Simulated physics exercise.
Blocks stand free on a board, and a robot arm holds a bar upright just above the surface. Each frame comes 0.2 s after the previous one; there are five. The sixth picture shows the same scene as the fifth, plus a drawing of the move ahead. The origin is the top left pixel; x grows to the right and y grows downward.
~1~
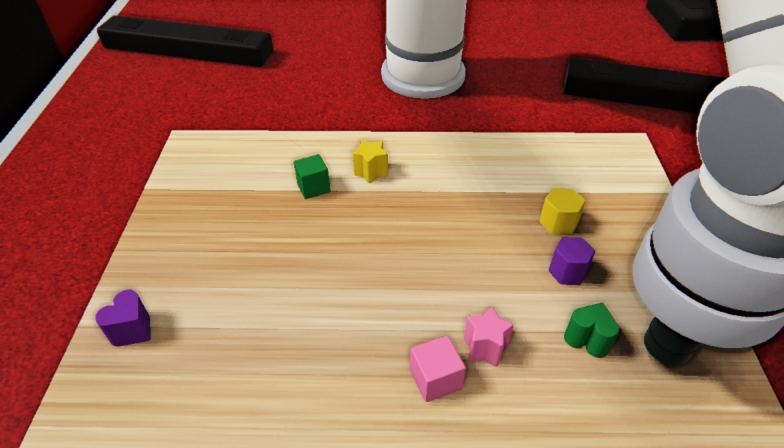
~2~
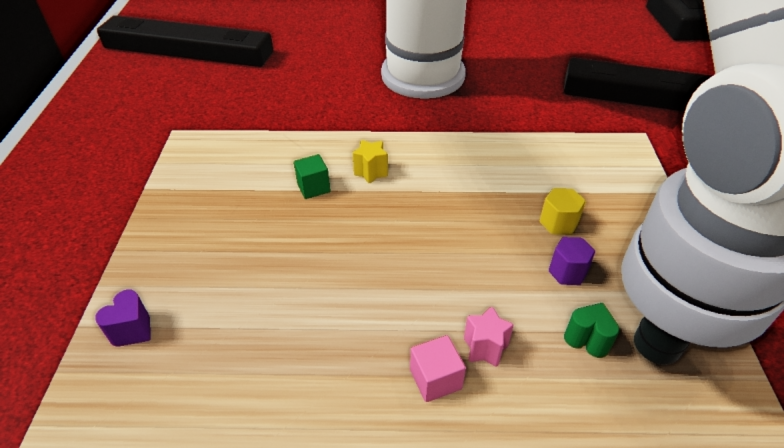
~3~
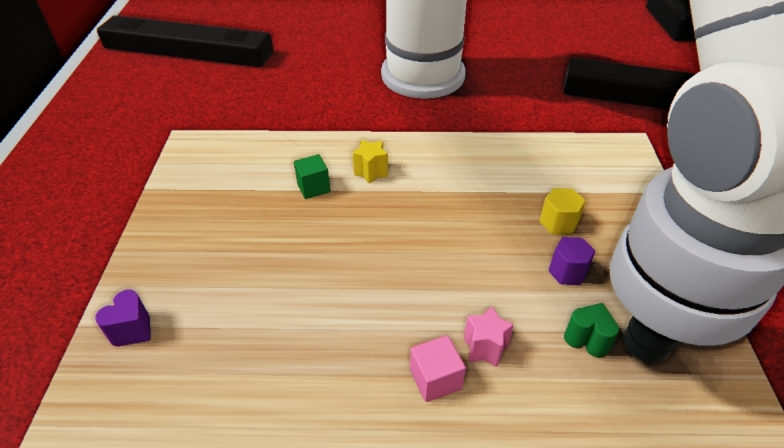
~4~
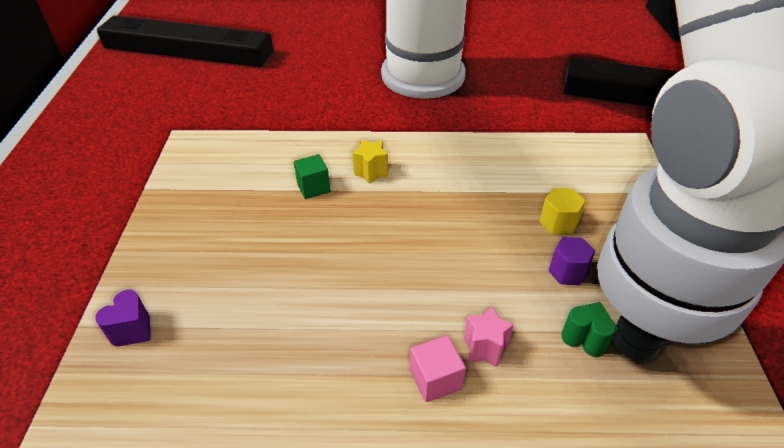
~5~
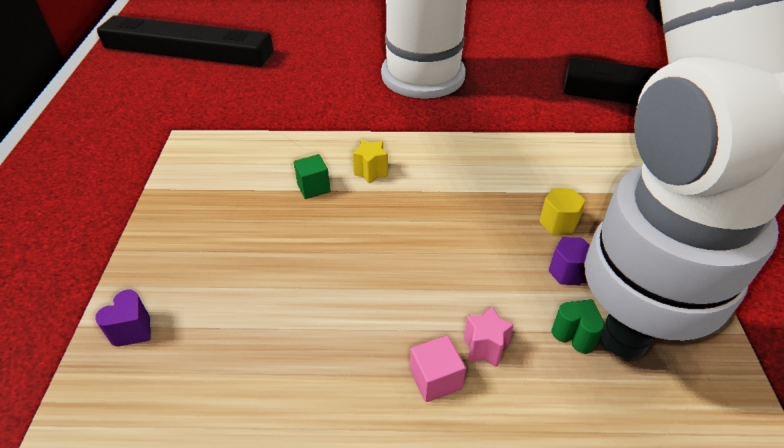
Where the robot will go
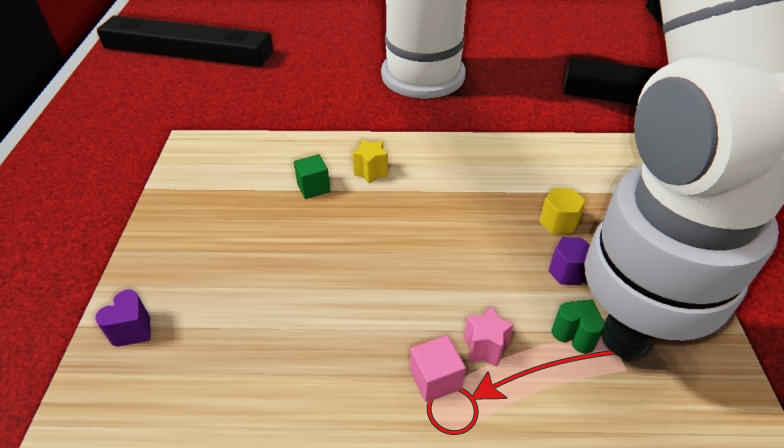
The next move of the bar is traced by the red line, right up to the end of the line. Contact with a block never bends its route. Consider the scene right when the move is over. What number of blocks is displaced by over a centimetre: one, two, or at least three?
I'd put the number at two.
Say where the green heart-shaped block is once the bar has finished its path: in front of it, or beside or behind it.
It escapes to one side.
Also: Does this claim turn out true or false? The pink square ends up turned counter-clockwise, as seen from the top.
Answer: False.
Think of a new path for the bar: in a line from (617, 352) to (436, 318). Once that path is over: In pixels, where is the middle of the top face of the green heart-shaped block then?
I think it will end close to (515, 279).
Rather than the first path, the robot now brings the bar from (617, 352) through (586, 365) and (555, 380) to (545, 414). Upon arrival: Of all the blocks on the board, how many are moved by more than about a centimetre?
When the path ends, I think you'll find one block out of place by more than 1 cm.
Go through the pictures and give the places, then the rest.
In the first picture, tip of the bar (666, 347), middles of tops, pink square (438, 357), pink star-shaped block (490, 326), purple hexagon (576, 249), green heart-shaped block (597, 318).
In the second picture, bar (656, 346), nothing pushed.
In the third picture, bar (646, 345), nothing pushed.
In the fourth picture, bar (635, 343), green heart-shaped block (594, 317).
In the fifth picture, bar (623, 340), pink square (438, 357), pink star-shaped block (490, 326), purple hexagon (576, 249), green heart-shaped block (584, 313).
The line goes from (617, 352) over (560, 362) and (506, 381) to (453, 410).
On the path given first. One third of the way, bar (564, 351); green heart-shaped block (552, 308), turned 85° clockwise.
Two thirds of the way, bar (508, 371); pink star-shaped block (485, 327), turned 25° clockwise; green heart-shaped block (552, 308), turned 85° clockwise.
At the end, bar (454, 399); pink square (420, 359), turned 50° clockwise; pink star-shaped block (483, 327), turned 35° clockwise; purple hexagon unmoved; green heart-shaped block (552, 308), turned 85° clockwise.
